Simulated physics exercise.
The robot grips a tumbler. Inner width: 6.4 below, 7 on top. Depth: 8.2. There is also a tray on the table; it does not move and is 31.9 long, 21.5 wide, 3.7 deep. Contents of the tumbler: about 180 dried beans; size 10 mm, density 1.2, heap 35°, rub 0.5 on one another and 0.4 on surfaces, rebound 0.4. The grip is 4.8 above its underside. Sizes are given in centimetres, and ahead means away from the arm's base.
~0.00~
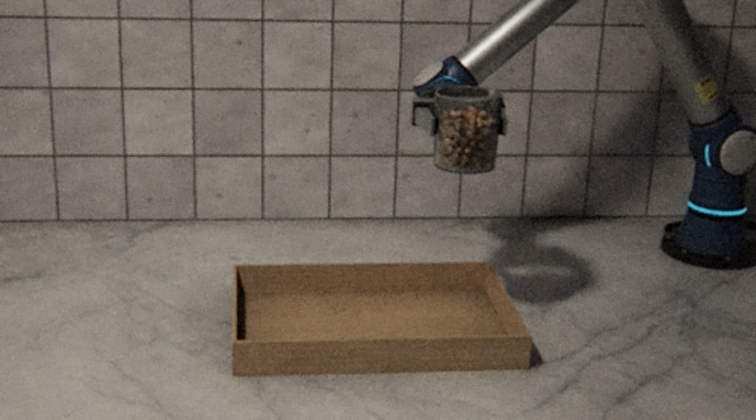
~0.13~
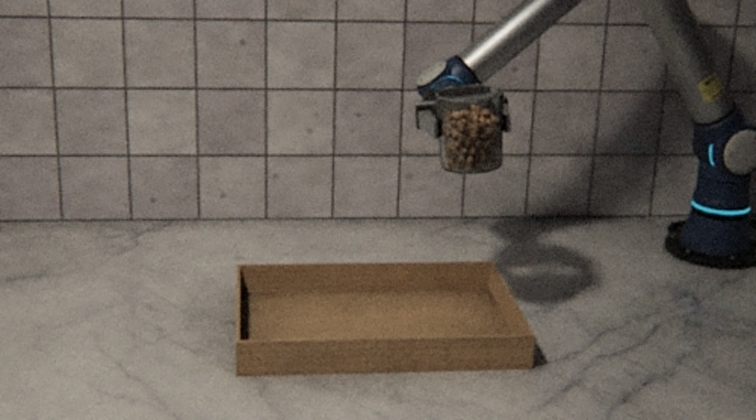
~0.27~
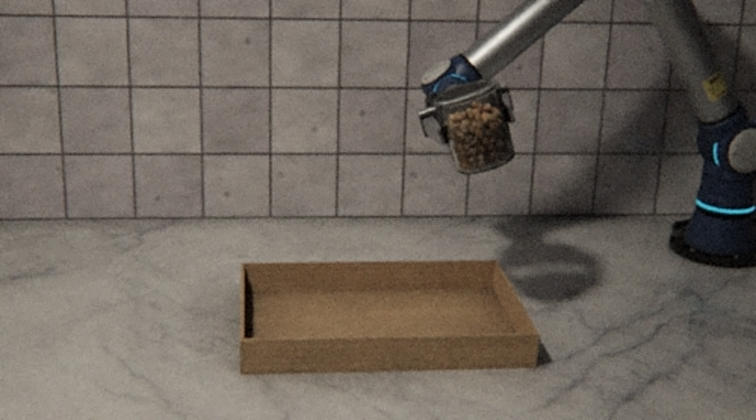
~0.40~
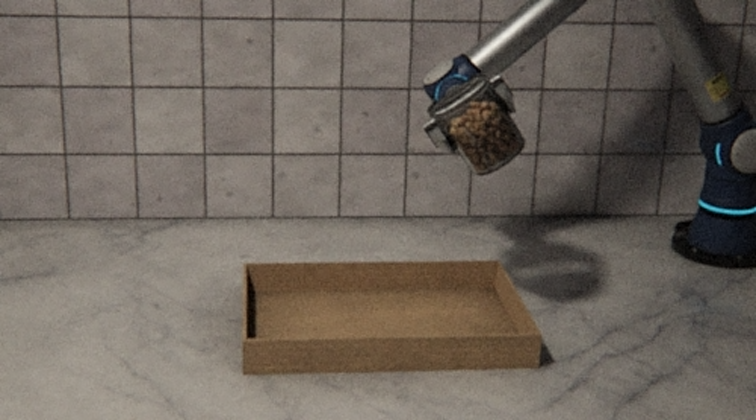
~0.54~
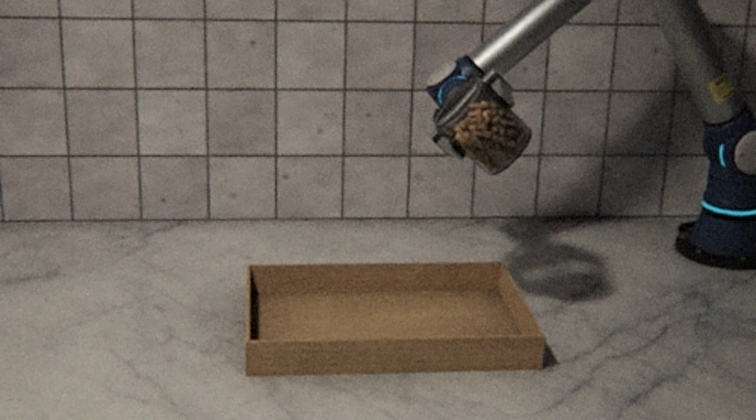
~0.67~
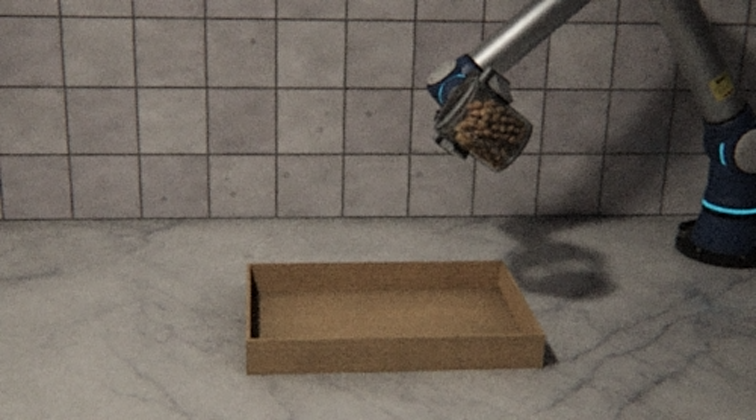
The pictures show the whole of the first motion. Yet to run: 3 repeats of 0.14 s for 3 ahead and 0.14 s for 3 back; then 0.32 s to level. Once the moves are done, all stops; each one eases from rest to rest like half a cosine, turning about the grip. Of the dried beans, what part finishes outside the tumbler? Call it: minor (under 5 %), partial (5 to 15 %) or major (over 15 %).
My call is minor.
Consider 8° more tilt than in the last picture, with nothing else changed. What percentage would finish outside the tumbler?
I'd put it close to 5 per cent.
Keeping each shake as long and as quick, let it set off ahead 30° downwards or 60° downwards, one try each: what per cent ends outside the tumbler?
Try one gives about 0 in a hundred, try two about 0 in a hundred.
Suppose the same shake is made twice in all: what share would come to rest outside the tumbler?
Result: Approximately 0 per cent.
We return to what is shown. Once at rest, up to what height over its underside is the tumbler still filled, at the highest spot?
7.5 cm.
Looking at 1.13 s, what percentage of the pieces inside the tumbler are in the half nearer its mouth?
Roughly 35 %.
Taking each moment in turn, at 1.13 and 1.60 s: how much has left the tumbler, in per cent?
In turn: 0 %, then 0 %.
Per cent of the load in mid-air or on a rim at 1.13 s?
About 0 %.
By 1.13 s, tilted 54° forward, highest piece 26 above the table; 183 in the tumbler.
By 1.60 s, tilted 45° forward, highest piece 26 above the table; 183 in the tumbler.
By 2.03 s, level, highest piece 28 above the table; 183 in the tumbler.
By 3.08 s, level, highest piece 28 above the table; 183 in the tumbler.
Final count, 183 in the tumbler. That is 0 % outside the tumbler.
